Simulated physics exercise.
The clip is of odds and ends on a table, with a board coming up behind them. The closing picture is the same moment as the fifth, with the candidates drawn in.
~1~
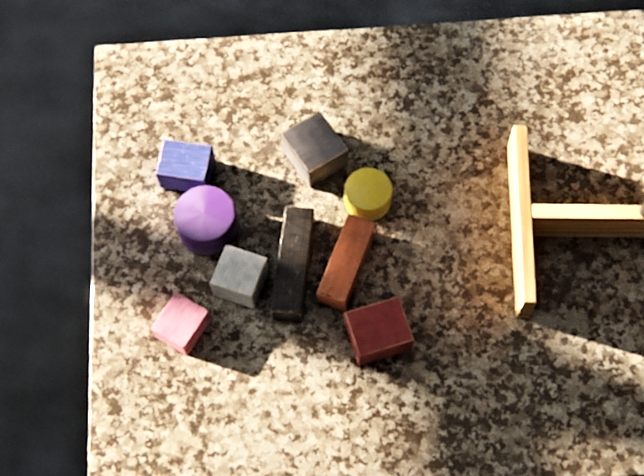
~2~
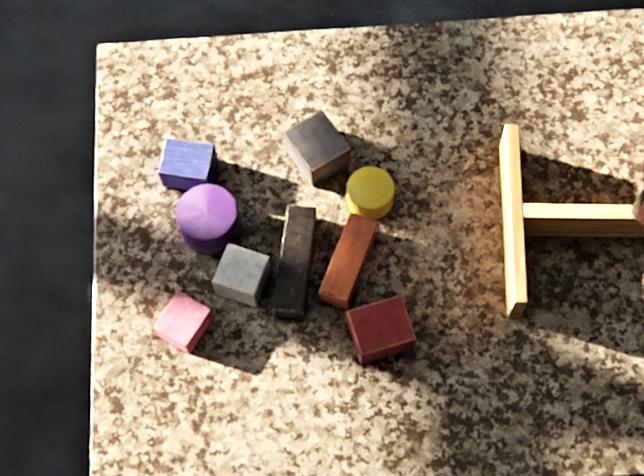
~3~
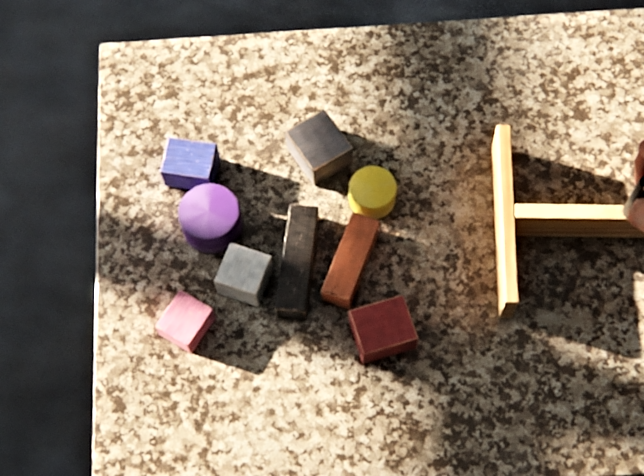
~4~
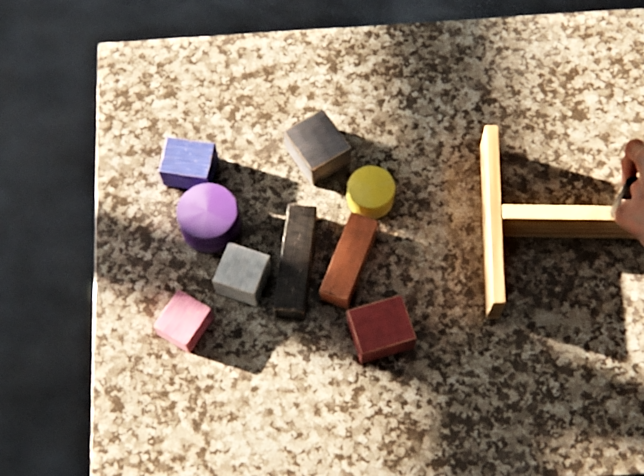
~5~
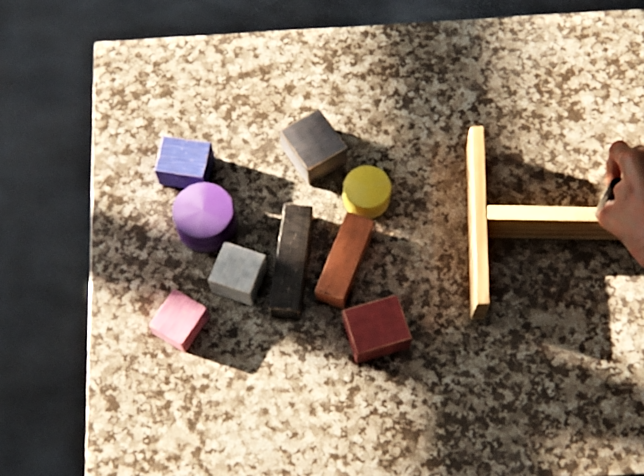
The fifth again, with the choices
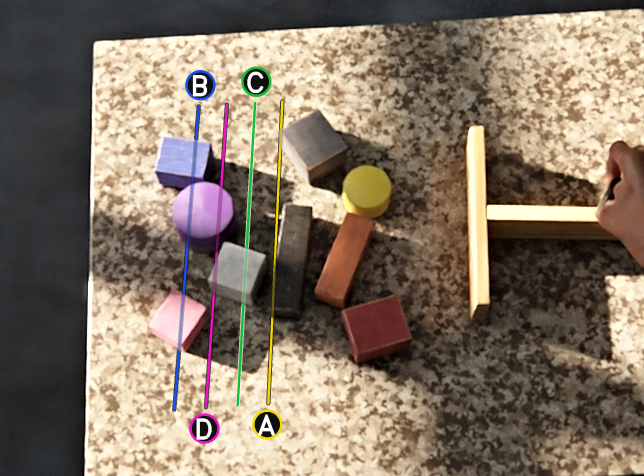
At the start, colored blocks and round pieces sit clustered on the left of a speckled tabletop, with a T-shaped wooden board to their right. The board then slides slowly left by a small distance, a hand gripping its handle coming into view at the right, while the cluster stays unmoved.
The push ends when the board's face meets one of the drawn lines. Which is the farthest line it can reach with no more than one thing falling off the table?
The farthest such stop is B.
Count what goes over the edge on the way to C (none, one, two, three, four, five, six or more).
By then, none.
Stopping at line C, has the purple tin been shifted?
By then, yes.
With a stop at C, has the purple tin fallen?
No.
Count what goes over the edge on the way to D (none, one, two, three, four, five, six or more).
By then, none.
On the marked copy, A at (276, 243); B at (187, 249); C at (247, 245); D at (217, 247).
Taking B. A third of the way, board (374, 219); red block (343, 339); yellow tin (343, 193).
Two thirds of the way, board (268, 225); pink block (170, 327); purple tin (174, 218).
When it is over, board (188, 230); purple tin (95, 218); white block (97, 286); none fallen.
As for the rest, A is within the limit but short; C is within the limit but short; D is within the limit but short.
